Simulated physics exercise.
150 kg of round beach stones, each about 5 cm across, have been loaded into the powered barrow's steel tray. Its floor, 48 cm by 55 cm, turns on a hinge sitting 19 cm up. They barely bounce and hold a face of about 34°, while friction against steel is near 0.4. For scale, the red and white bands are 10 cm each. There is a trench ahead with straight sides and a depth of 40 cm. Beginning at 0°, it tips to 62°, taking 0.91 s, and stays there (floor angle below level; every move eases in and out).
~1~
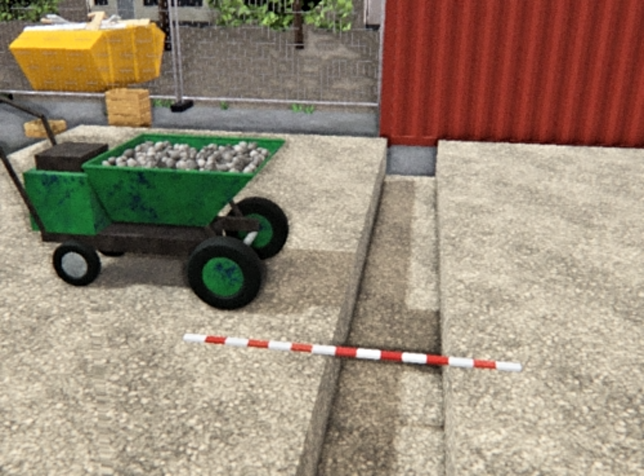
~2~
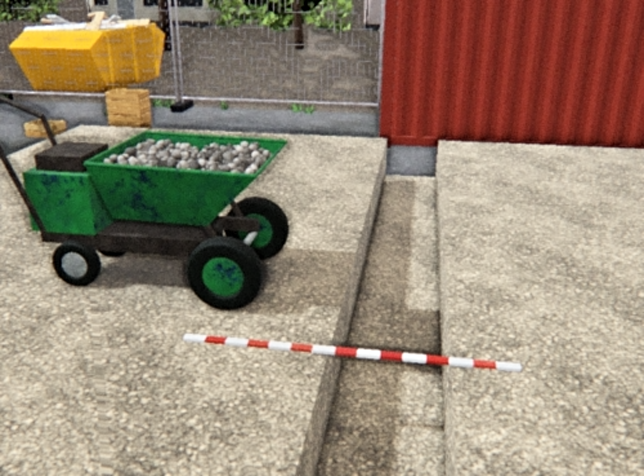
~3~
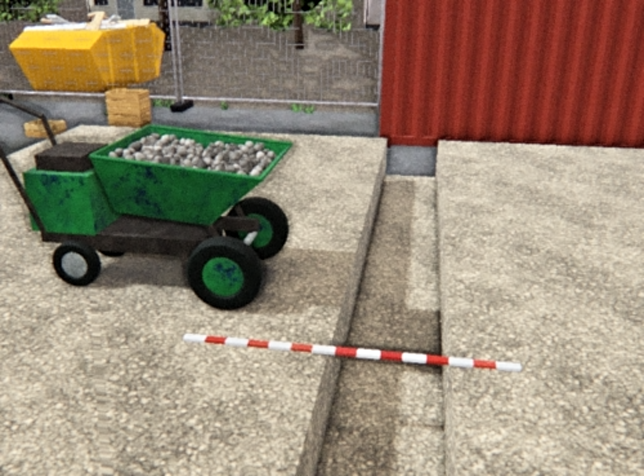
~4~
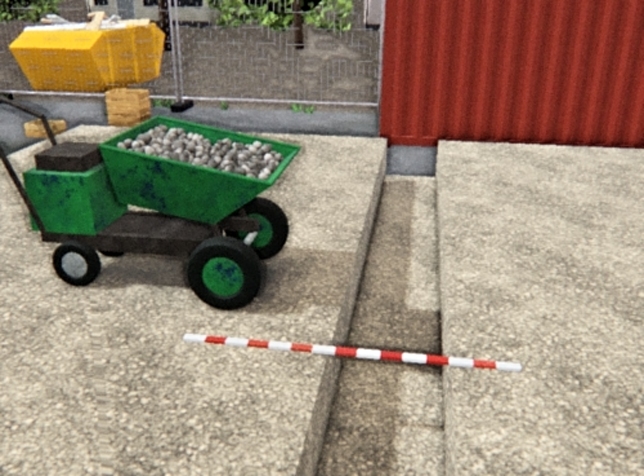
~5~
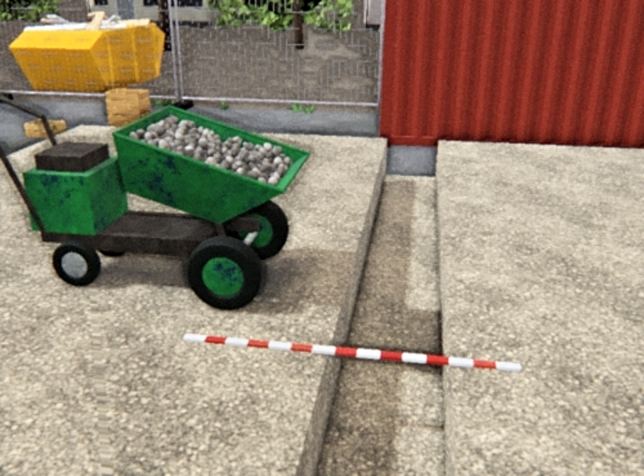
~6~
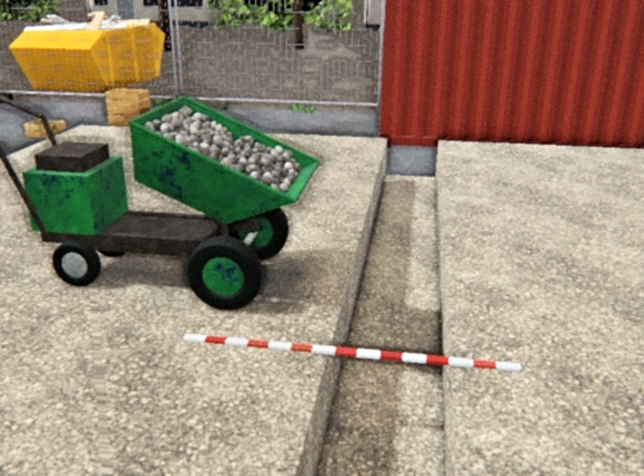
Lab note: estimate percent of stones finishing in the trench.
Approx. 100 %.
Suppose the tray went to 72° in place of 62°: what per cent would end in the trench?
Close to 100 per cent then.
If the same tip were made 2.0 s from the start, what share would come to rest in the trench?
That works out at about 100 in a hundred.
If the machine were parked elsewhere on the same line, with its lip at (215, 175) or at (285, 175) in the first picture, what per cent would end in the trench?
Near 85 per cent from the first place, 90 from the second.
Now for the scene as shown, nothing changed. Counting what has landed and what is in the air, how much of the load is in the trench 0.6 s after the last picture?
30 per cent or so by then.
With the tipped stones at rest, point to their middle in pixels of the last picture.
Resting centre: About (400, 349).
Then, 0.3 s after the last picture the floor is at 52°, 100 % in the tray; the foremost stones are at (328, 220).
Then, 0.6 s after the last picture the floor is at 62°, 70 % in the tray, 1 % short of the trench, 29 % in the trench; the foremost stones are at (412, 300).
Then, 1.0 s after the last picture the floor is at 62°, 27 % in the tray, 73 % in the trench; the foremost stones are at (440, 350).
Then, 2.9 s after the last picture the floor is at 62°, 0 % in the tray, 100 % in the trench; the foremost stones are at (445, 335).
